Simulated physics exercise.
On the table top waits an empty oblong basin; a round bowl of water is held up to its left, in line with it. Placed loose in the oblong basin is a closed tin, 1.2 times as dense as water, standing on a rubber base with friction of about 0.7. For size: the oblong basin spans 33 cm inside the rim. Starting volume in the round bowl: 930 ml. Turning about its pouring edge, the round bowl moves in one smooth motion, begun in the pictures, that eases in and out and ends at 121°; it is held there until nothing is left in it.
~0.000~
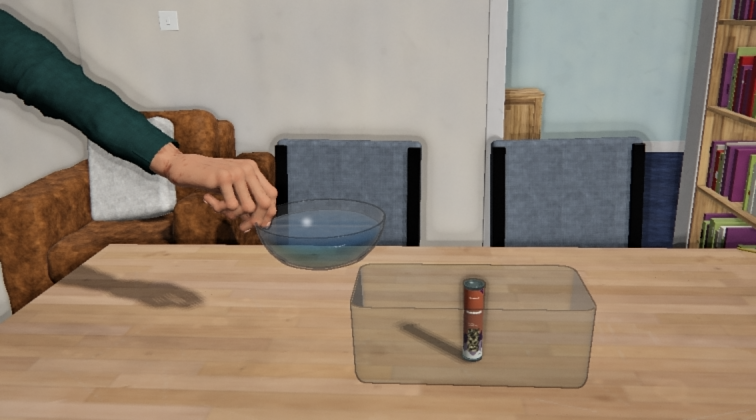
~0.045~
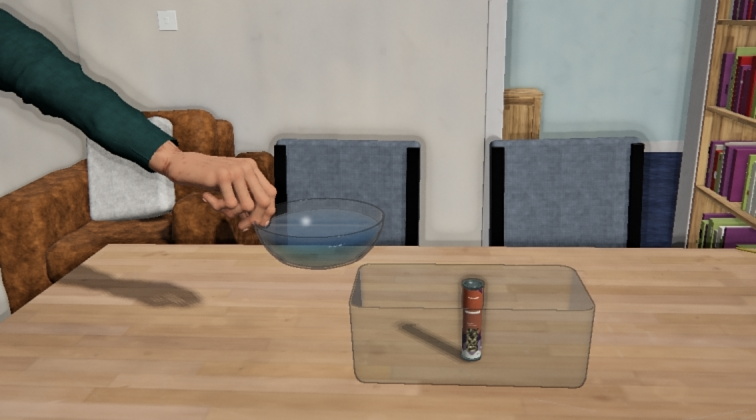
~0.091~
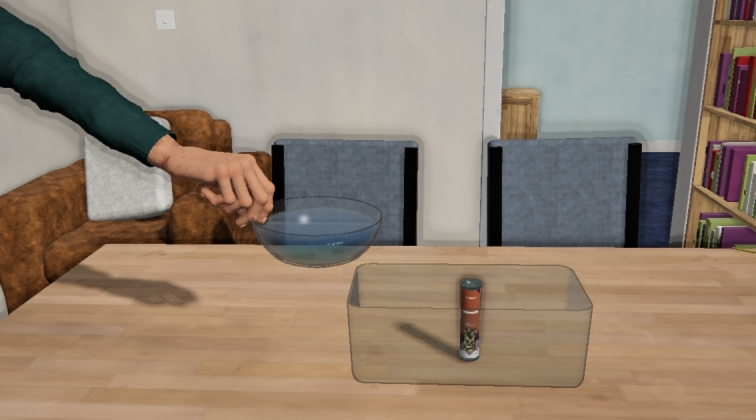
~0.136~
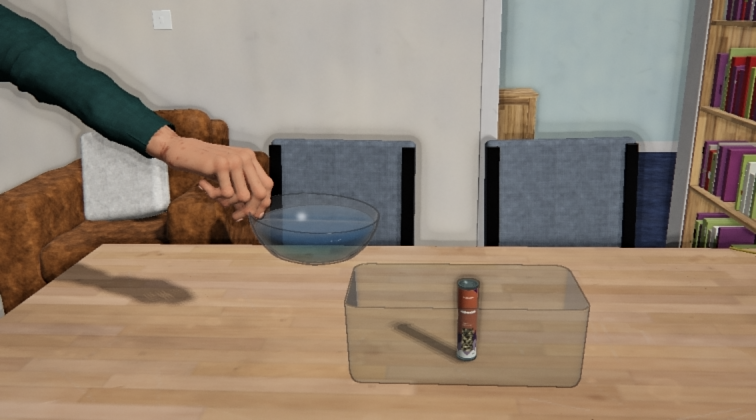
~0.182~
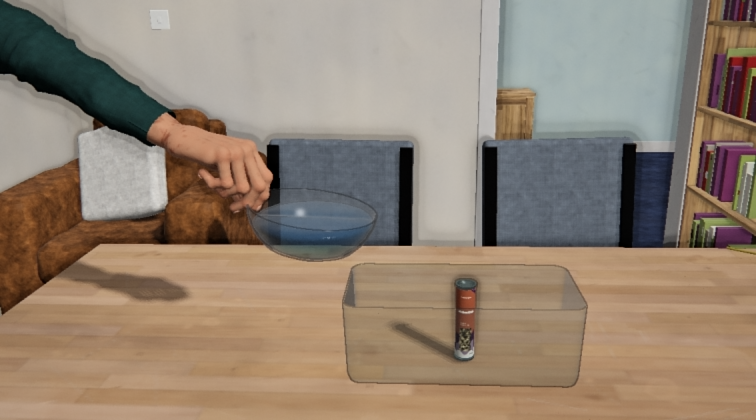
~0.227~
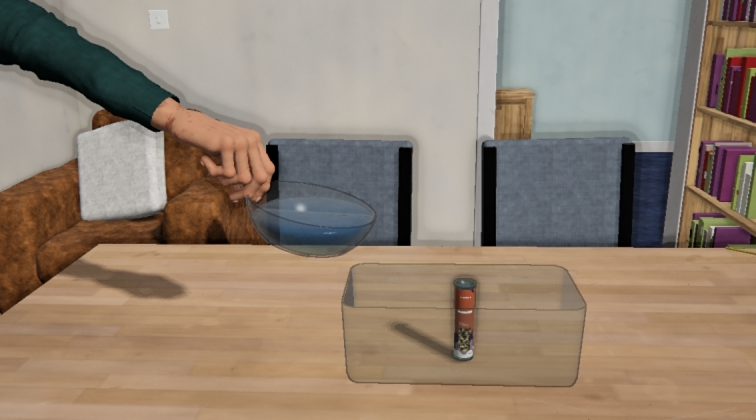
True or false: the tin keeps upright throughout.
False.
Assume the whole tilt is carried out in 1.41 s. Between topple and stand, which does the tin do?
Then the tin tumbles.
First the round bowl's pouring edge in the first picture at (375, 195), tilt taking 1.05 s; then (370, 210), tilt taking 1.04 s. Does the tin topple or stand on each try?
Run one: It tumbles. Run two: It tumbles.
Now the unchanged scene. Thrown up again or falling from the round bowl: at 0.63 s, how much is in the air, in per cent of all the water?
Near 52 per cent of it all.
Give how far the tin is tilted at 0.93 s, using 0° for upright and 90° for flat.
Looks like some 70 degrees from vertical upright.
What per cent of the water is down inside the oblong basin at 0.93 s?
Reading: Approx. 98 %.
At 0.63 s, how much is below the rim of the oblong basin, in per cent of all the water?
I'd put it near 22 percent.
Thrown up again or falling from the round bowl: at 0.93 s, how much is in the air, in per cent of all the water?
Estimated airborne part: Roughly 2 per cent.
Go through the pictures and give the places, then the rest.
It leans 0°; its right rim is at (385, 218); the water meets the walls at (263, 224) and (382, 226); the oblong basin's rim runs from (356, 285) to (585, 288); the tin's top is at (474, 287), in the first picture.
It leans 1°; its right rim is at (384, 218); the water meets the walls at (262, 224) and (381, 225), in the second picture.
It leans 2°; its right rim is at (382, 218); the water meets the walls at (260, 222) and (379, 224), in the third picture.
It leans 5°; its right rim is at (379, 218); the water meets the walls at (257, 219) and (377, 222), in the fourth picture.
It leans 8°; its right rim is at (377, 218); the water meets the walls at (255, 214) and (375, 218), in the fifth picture.
It leans 13°; its right rim is at (376, 218); the water meets the walls at (255, 209) and (375, 214), in the sixth picture.
By 0.63 s the tilt is 77° and 27 per cent is still to pour; the tin stands where it began.
By 0.93 s the tilt is 116° and 0 per cent is still to pour; the tin lies on its side.
By 1.23 s the tilt is 121° and 0 per cent is still to pour; the tin lies on its side.
By 1.57 s the tilt is 121° and 0 per cent is still to pour; the tin lies on its side.
At rest the tin lies on its side.
